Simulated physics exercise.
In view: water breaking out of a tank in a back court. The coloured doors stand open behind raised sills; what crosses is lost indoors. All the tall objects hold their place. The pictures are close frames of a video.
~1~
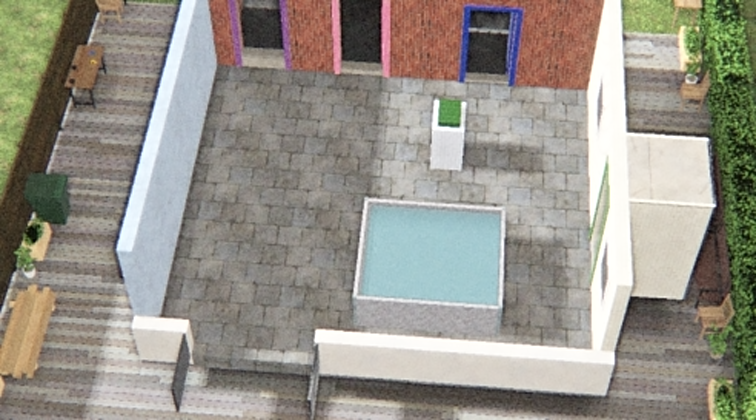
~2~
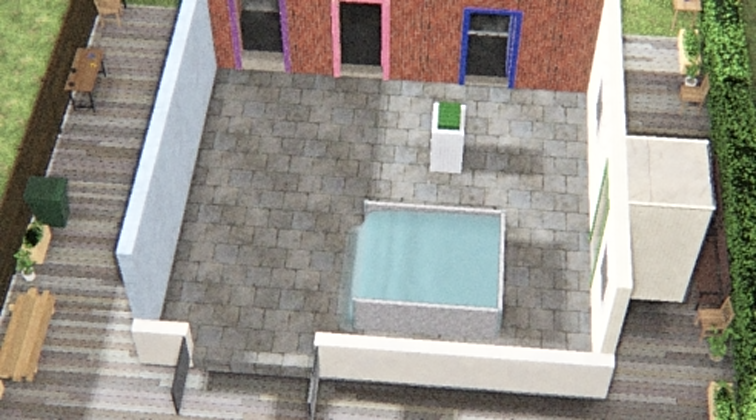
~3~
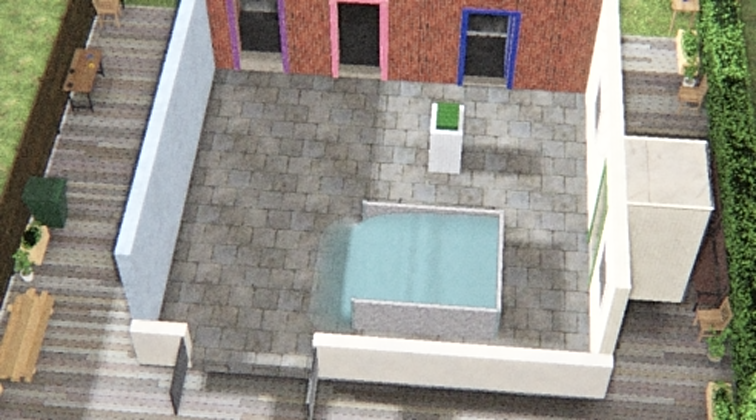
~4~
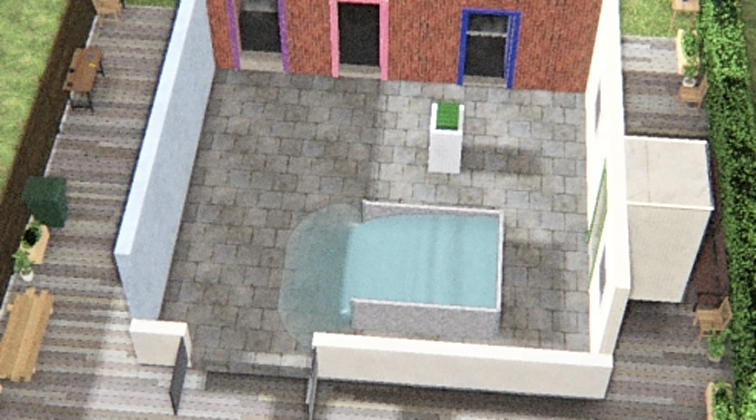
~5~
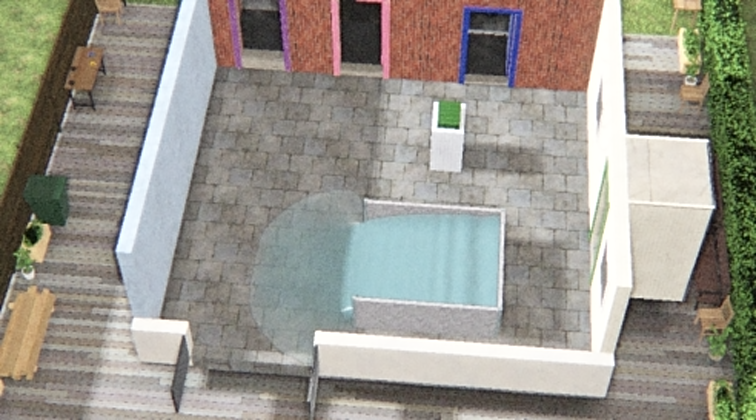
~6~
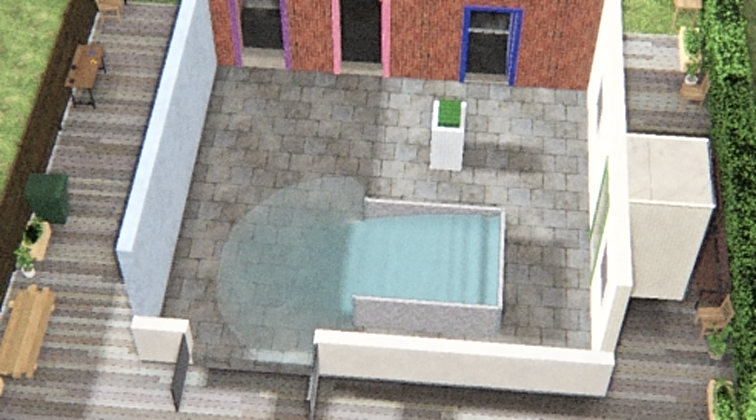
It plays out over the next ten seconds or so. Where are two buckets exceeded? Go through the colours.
The pink door admits no more than that; the blue door admits no more than that; the purple door admits no more than that; the green door admits no more than that.
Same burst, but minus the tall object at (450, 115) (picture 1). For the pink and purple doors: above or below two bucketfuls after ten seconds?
My reading: Pink door is under, purple door is under.
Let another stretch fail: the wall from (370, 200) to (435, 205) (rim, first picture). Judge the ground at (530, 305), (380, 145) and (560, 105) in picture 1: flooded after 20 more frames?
In turn: No water, awash, wet.
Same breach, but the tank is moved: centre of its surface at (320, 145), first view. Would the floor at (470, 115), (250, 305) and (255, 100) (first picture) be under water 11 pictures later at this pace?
In that order: Dry, under water, flooded.
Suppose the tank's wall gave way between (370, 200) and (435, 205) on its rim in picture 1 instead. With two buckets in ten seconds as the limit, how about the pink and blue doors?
One by one: Pink door is over, blue door passes that mark.
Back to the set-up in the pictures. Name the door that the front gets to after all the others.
I say the green-painted one.
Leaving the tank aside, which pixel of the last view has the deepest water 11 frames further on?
Near (157, 331).
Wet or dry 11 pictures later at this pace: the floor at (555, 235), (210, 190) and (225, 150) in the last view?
In that order: No water, awash, under water.
A moment on, water covers 30 % of the floor; the pink door not reached, the blue door not reached, the purple door not reached, the green door not reached.
Next, water covers 35 % of the floor; the pink door not reached, the blue door not reached, the purple door not reached, the green door not reached.
Then, water covers 40 % of the floor; the pink door not reached, the blue door not reached, the purple door wet at the sill, nothing in, the green door not reached.
Later, water covers 65 % of the floor; the pink door wet at the sill, nothing in, the blue door wet at the sill, nothing in, the purple door wet at the sill, nothing in, the green door not reached.
In the end, water covers 95 % of the floor; the pink door wet at the sill, nothing in, the blue door wet at the sill, nothing in, the purple door wet at the sill, nothing in, the green door wet at the sill, nothing in.
